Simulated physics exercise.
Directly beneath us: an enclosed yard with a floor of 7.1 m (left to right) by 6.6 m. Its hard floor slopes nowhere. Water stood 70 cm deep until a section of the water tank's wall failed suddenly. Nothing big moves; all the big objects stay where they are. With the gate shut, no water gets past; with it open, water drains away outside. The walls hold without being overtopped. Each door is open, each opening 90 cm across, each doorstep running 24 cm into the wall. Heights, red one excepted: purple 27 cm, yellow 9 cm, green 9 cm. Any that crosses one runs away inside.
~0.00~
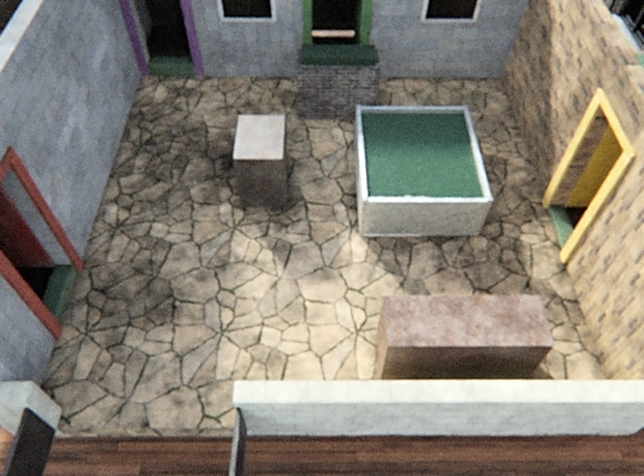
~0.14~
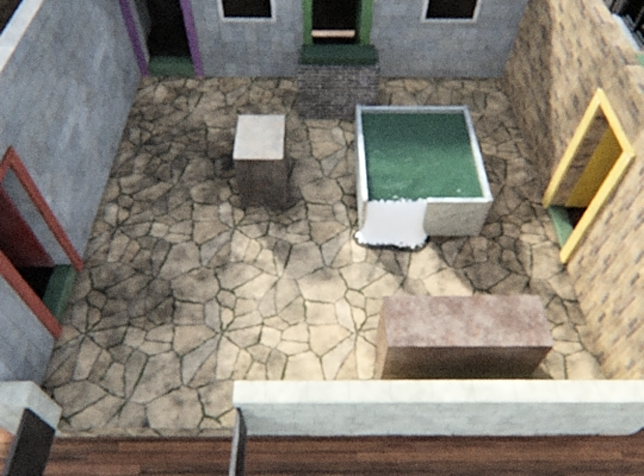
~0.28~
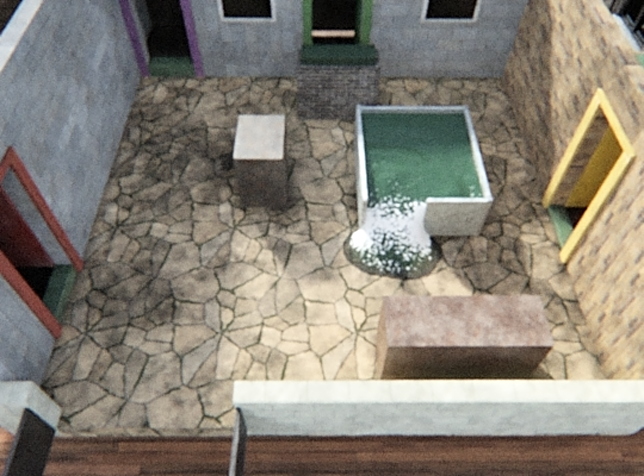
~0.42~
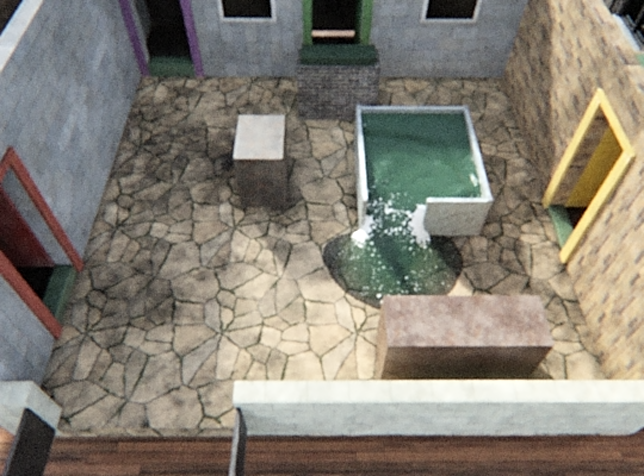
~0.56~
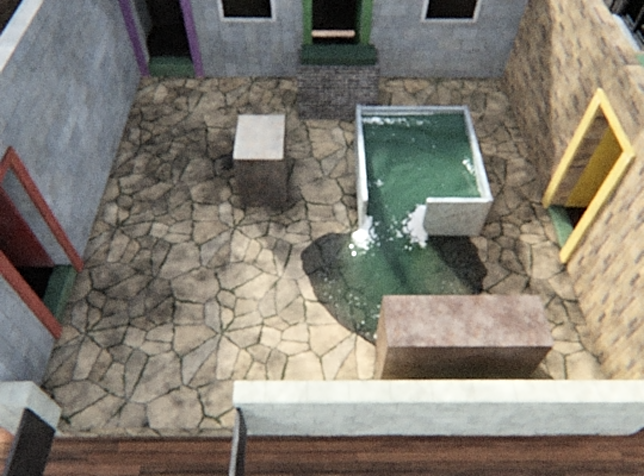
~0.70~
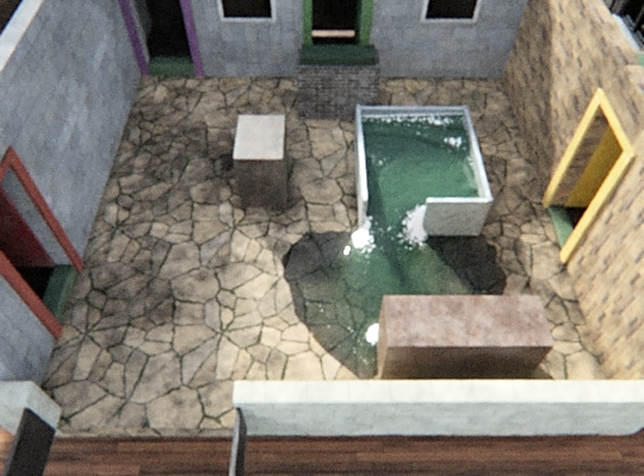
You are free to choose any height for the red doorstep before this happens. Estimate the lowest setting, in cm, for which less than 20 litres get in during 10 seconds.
Around 7 cm.
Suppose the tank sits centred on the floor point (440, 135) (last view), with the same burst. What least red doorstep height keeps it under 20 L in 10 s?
Minimum: Approx. 8.0 cm.
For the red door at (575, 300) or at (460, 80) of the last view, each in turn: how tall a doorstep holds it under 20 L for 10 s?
Minimums: About 17 cm and 7.0 cm.
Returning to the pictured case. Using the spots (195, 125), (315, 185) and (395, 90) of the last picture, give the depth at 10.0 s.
Approx. 2 / 0 / 4 cm.
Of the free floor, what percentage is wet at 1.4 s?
Near 20 per cent of the open floor.
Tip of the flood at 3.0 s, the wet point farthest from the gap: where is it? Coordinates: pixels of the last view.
Close to pixel (35, 408).
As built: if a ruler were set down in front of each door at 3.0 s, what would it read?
Depth (cm): Purple 0 / red 0 / yellow 8 / green 0.
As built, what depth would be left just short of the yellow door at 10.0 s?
Lab note: Depth approx. 4.5 cm.
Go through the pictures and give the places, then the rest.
The first frame shows the water tank at (418, 154) is whole and still, 70 cm deep; the red door at (39, 258) is dry.
In the second frame, the front is at (409, 249), 0.3 m from the gap at (393, 223); 0.2 m2 of floor is wet, 70 cm left at the back.
In the third frame, water pours out at (393, 224) and has run 0.8 m, to (408, 275); about 10 cm deep outside, 70 cm at the back.
In the fourth frame, the front is at a hidden place, 1.3 m from the gap at (392, 224); 1.8 m2 of floor is wet, 70 cm left at the back.
In the fifth frame, the gap is at (393, 224), the front 1.7 m out at (371, 336); the back of the water tank holds 65 cm.
In the sixth frame, the gap is at (393, 224), the front 2.2 m out at (359, 370); the back of the water tank holds 60 cm; 3.2 m in a straight line remain to the red door at (39, 258).
After 1.4 s water covers 20 % of the floor, deepest (39 cm) near (397, 328); it has not reached the red door.
After 3.0 s water covers 35 % of the floor, deepest (24 cm) near (50, 408); it has not reached the red door.
After 10.0 s water covers 90 % of the floor, deepest (10 cm) near (243, 80); 6 cm at the red door, 0 litres in over its 21 cm doorstep.
At the red door as built, the water arrived by 3.2 s and peaked near 11 cm at 3.8 s.
With a doorstep of 6 cm, 29 litres would have come in within the 10 s; with 8 cm, 10 litres. So under 20 litres takes about 7 cm.
